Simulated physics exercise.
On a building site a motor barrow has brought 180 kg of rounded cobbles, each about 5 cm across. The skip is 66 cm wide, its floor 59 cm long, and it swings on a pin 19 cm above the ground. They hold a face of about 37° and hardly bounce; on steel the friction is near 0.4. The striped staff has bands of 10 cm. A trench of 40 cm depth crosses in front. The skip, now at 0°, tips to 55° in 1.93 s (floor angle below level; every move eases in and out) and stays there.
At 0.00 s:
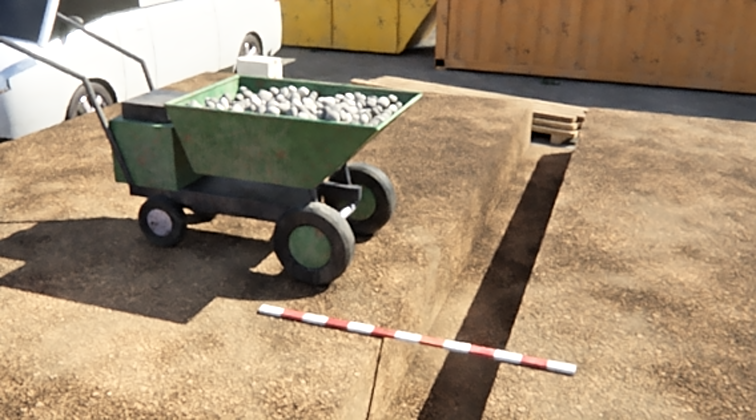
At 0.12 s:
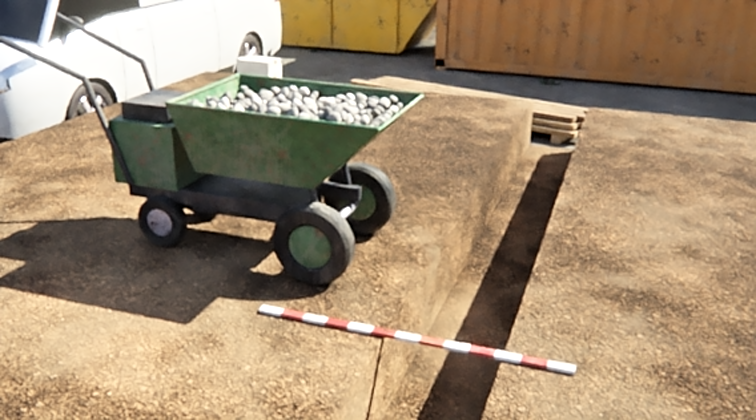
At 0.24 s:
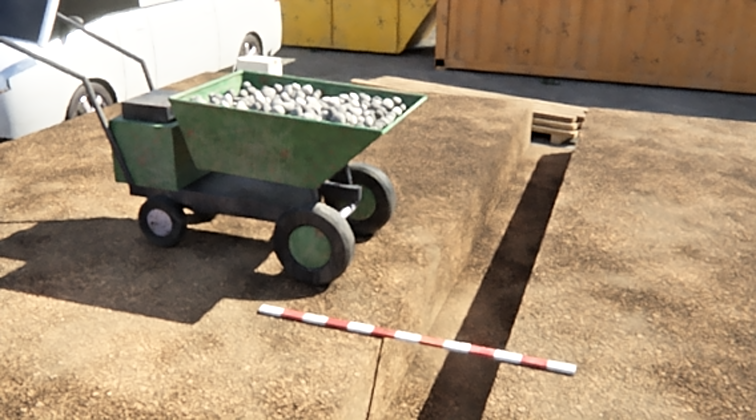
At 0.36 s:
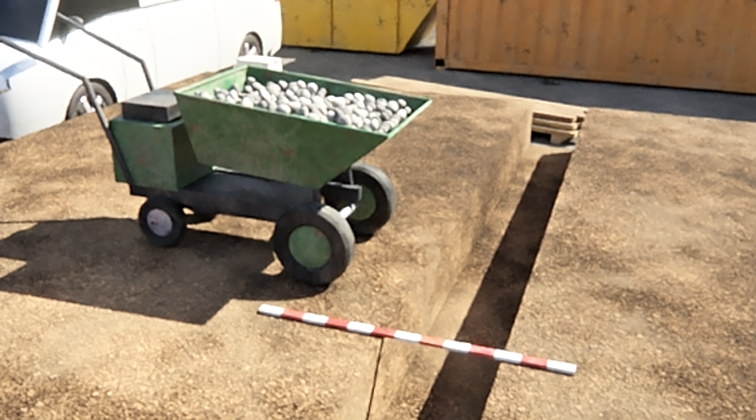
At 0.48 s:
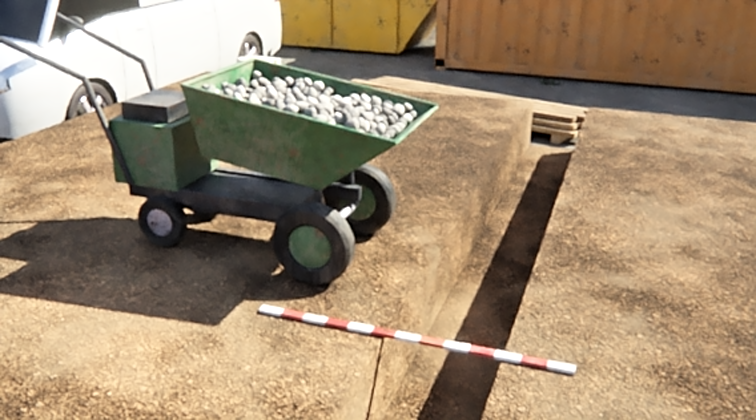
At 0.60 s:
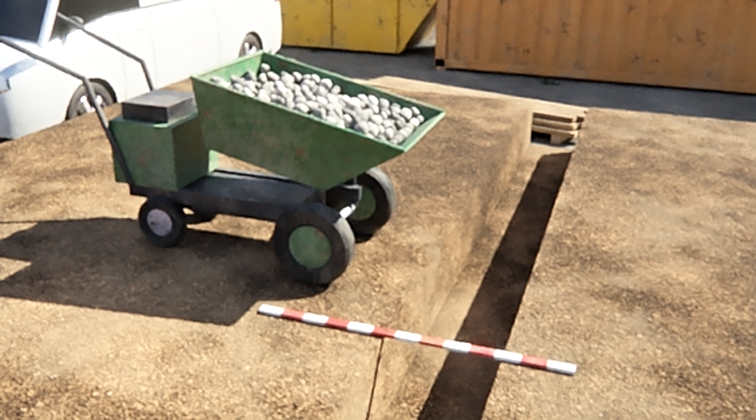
In the video, a green motor barrow loaded with rounded grey cobbles stands beside a trench and a red-and-white striped staff, and its skip slowly tilts forward to the right, the rear rising while the wheels stay still.
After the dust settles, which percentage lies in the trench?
Roughly 68 per cent ends in the trench.
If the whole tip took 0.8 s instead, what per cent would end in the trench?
It would be near 60 per cent.
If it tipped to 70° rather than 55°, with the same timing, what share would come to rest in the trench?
In that case some 90 per cent.
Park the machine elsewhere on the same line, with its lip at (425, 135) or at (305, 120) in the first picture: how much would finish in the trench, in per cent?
About 35 and 70 per cent.
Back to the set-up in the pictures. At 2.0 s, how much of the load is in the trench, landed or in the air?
Some 20 per cent.
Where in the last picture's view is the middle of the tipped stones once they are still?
Near (488, 341).
After 1.5 s the floor is at 46°; 100 % in the skip; the foremost stones are at (456, 204).
After 2.0 s the floor is at 55°; 79 % in the skip, 21 % in the trench, 1 % past the trench; the foremost stones are at (537, 296).
After 2.4 s the floor is at 55°; 55 % in the skip, 37 % in the trench, 8 % past the trench; the foremost stones are at (612, 305).
After 4.3 s the floor is at 55°; 24 % in the skip, 68 % in the trench, 9 % past the trench; the foremost stones are at (682, 304).
